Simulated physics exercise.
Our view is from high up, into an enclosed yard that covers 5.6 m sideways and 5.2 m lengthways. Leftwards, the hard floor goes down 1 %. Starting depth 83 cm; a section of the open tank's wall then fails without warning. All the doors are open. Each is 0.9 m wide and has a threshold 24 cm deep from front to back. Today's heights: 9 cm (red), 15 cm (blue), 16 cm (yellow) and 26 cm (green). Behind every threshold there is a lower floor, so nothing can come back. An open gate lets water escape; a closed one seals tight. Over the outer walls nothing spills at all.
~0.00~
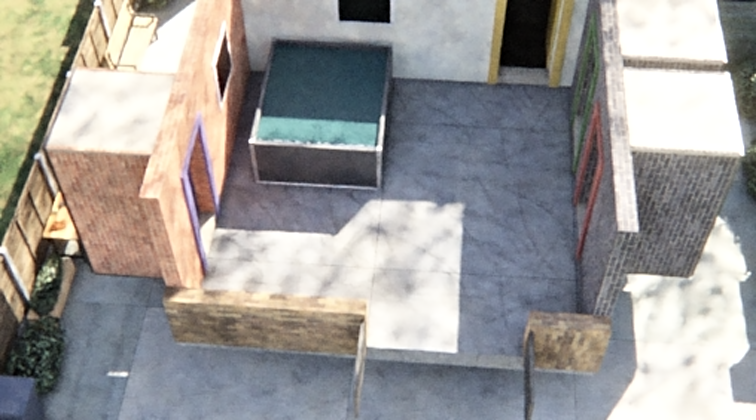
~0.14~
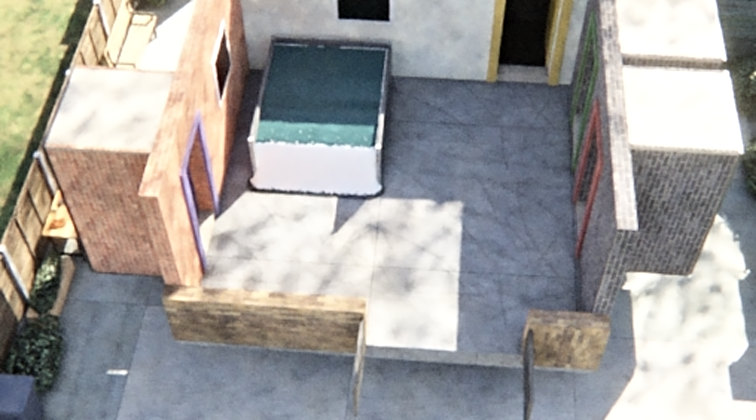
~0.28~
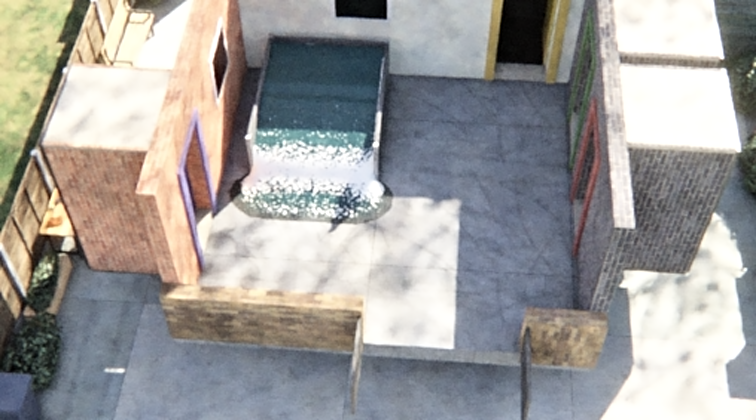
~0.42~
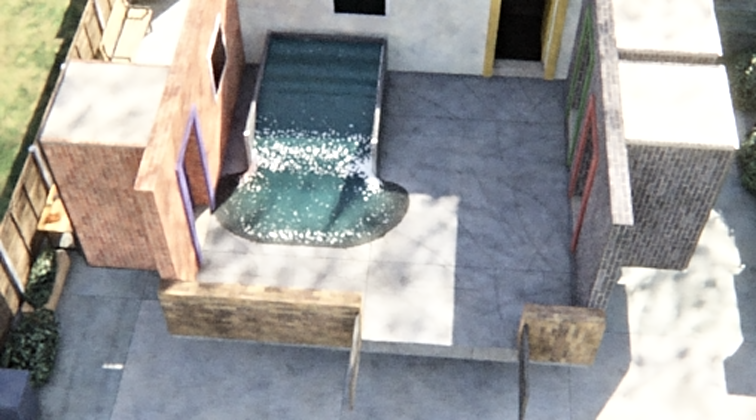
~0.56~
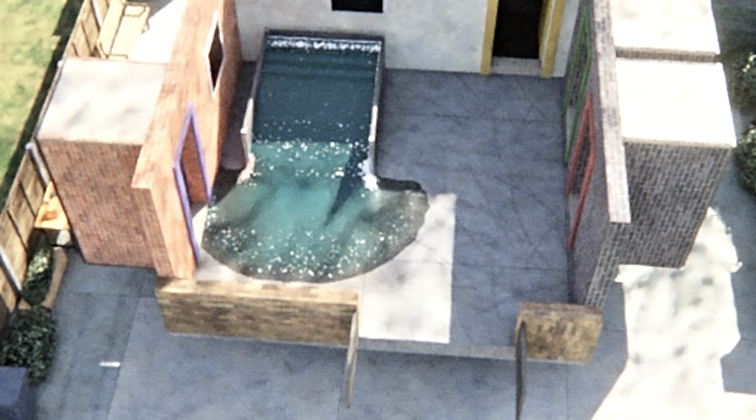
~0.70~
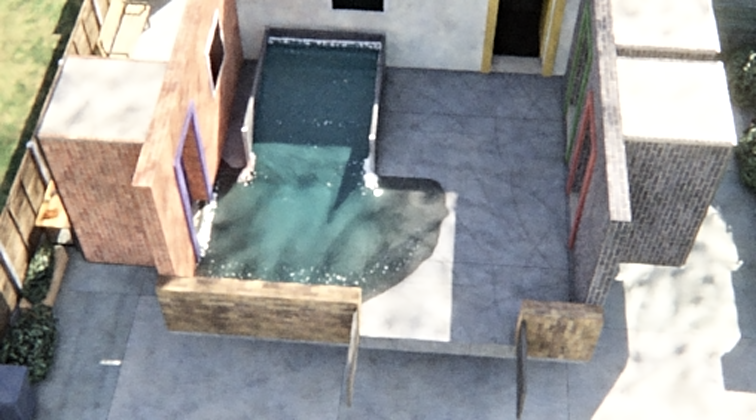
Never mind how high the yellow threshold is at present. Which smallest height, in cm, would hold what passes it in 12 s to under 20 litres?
It would have to be roughly 12 cm high.
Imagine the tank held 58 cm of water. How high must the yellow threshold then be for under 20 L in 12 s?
Something near 7.5 cm should do.
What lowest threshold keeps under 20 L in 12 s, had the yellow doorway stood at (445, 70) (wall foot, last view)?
You'd want it roughly 9.0 cm high.
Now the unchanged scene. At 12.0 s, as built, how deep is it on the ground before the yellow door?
Lab note: Depth approx. 7.5 cm.
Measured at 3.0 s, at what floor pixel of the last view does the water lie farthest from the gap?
(576, 334).
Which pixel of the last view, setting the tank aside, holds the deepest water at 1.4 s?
Around (187, 309).
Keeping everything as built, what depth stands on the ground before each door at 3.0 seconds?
Lab note, cm: Red 0; blue 32; yellow 0; green 0.
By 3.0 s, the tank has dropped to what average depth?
18 cm, roughly.
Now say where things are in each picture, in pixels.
In the first picture, the open tank at (324, 96) is whole and still, 83 cm deep; the yellow door at (529, 40) is dry.
In the second picture, water pours out at (317, 170) and has run 0.2 m, to (261, 190); about 7 cm deep outside, 83 cm at the back.
In the third picture, the front is at (264, 215), 0.8 m from the gap at (314, 169); 1.6 m2 of floor is wet, 83 cm left at the back.
In the fourth picture, water pours out at (313, 167) and has run 1.3 m, to (265, 240); about 12 cm deep outside, 81 cm at the back.
In the fifth picture, the front is at (255, 273), 2.0 m from the gap at (310, 165); 5.5 m2 of floor is wet, 72 cm left at the back.
In the sixth picture, the front is at a hidden place, 2.6 m from the gap at (311, 163); 7.6 m2 of floor is wet, 71 cm left at the back; 3.1 m in a straight line remain to the yellow door at (522, 29).
After 1.4 s water covers 45 % of the floor, deepest (62 cm) near (187, 309); it has not reached the yellow door.
After 3.0 s water covers 50 % of the floor, deepest (33 cm) near (205, 229); it has not reached the yellow door.
After 12.0 s water covers 95 % of the floor, deepest (16 cm) near (189, 298); 7 cm at the yellow door, 2 litres in over its 16 cm threshold.
At the yellow door as built, the water arrived by 5.0 s and peaked near 17 cm at 6.4 s.
With a threshold of 10 cm, 40 litres would have come in within the 12 s; with 14 cm, 8 litres. So under 20 litres takes about 12 cm.
